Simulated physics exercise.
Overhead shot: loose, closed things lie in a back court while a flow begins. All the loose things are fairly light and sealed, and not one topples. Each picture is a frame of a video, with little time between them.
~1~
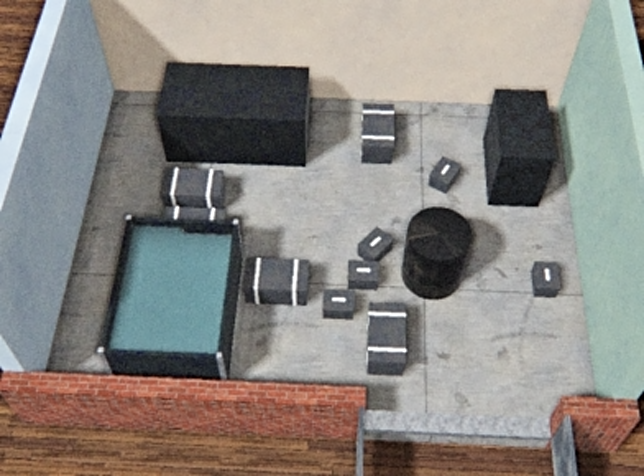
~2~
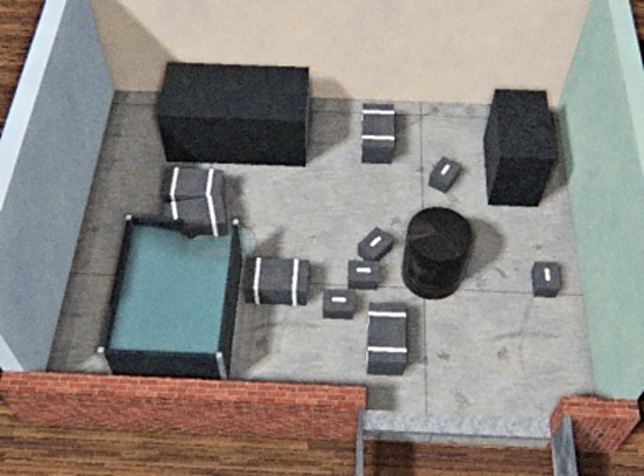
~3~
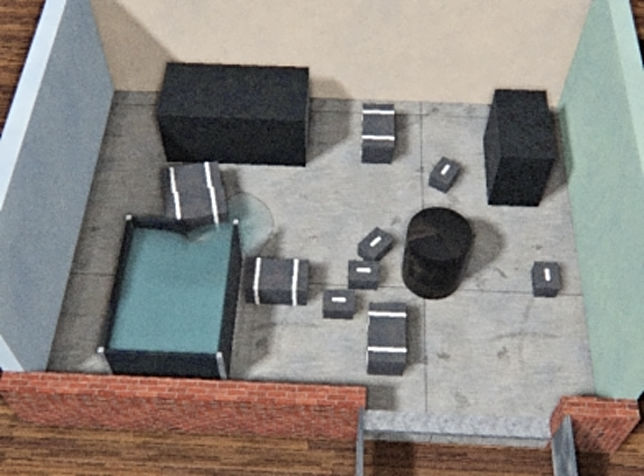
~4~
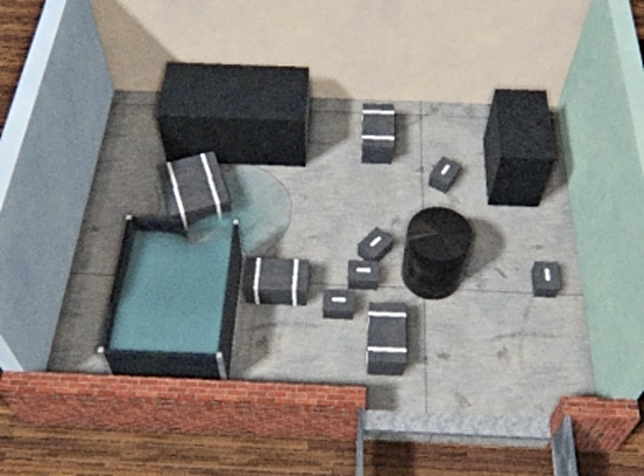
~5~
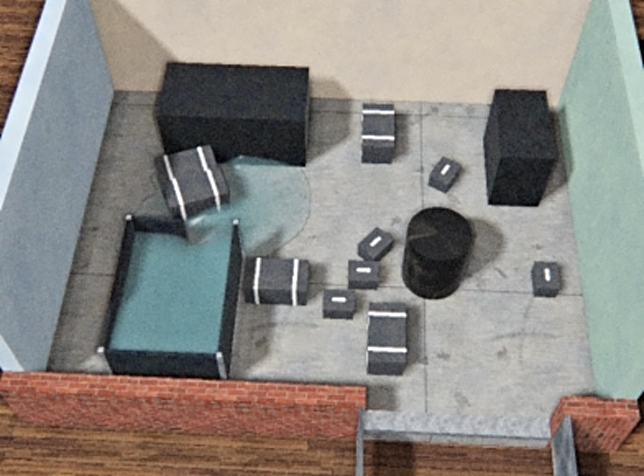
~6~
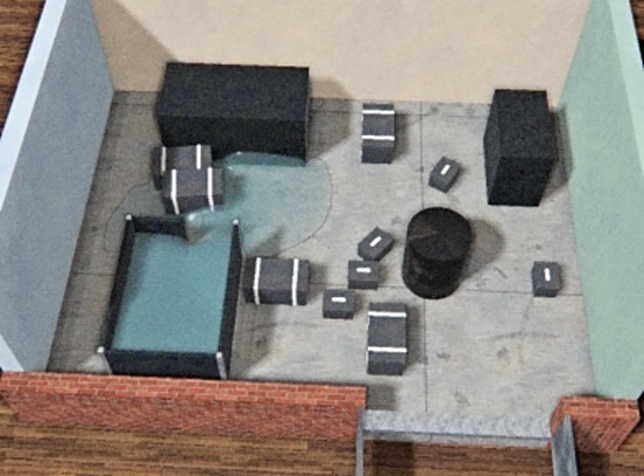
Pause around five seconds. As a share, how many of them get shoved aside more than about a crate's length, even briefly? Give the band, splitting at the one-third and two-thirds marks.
It lands in the middle band.
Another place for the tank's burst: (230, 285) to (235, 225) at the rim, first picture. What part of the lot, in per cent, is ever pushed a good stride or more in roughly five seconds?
Near 80 in a hundred.
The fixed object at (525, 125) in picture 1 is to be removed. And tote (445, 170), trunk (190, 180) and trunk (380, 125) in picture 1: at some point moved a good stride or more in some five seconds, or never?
In order: Got displaced, got displaced, got displaced.
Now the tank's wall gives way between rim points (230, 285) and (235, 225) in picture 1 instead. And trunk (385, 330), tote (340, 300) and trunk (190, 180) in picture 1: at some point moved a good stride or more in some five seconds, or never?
First over the mark, then over the mark, then below the mark.
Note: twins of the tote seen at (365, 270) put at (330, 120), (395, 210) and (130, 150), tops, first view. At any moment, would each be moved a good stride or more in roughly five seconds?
First remains in place, second driven off, third driven off.
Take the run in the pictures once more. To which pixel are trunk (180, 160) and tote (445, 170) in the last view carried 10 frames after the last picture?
Estimated positions: (116, 155) and (479, 194), approximately.
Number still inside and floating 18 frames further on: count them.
Exactly 1.
A moment on, 2 of 10 are well off their spots; 0 afloat.
Next, 4 of 10 are well off their spots; 1 afloat.
Later, 4 of 10 are well off their spots; 1 afloat.
In the end, 5 of 10 are well off their spots, and 5 have been at some point; 3 afloat.
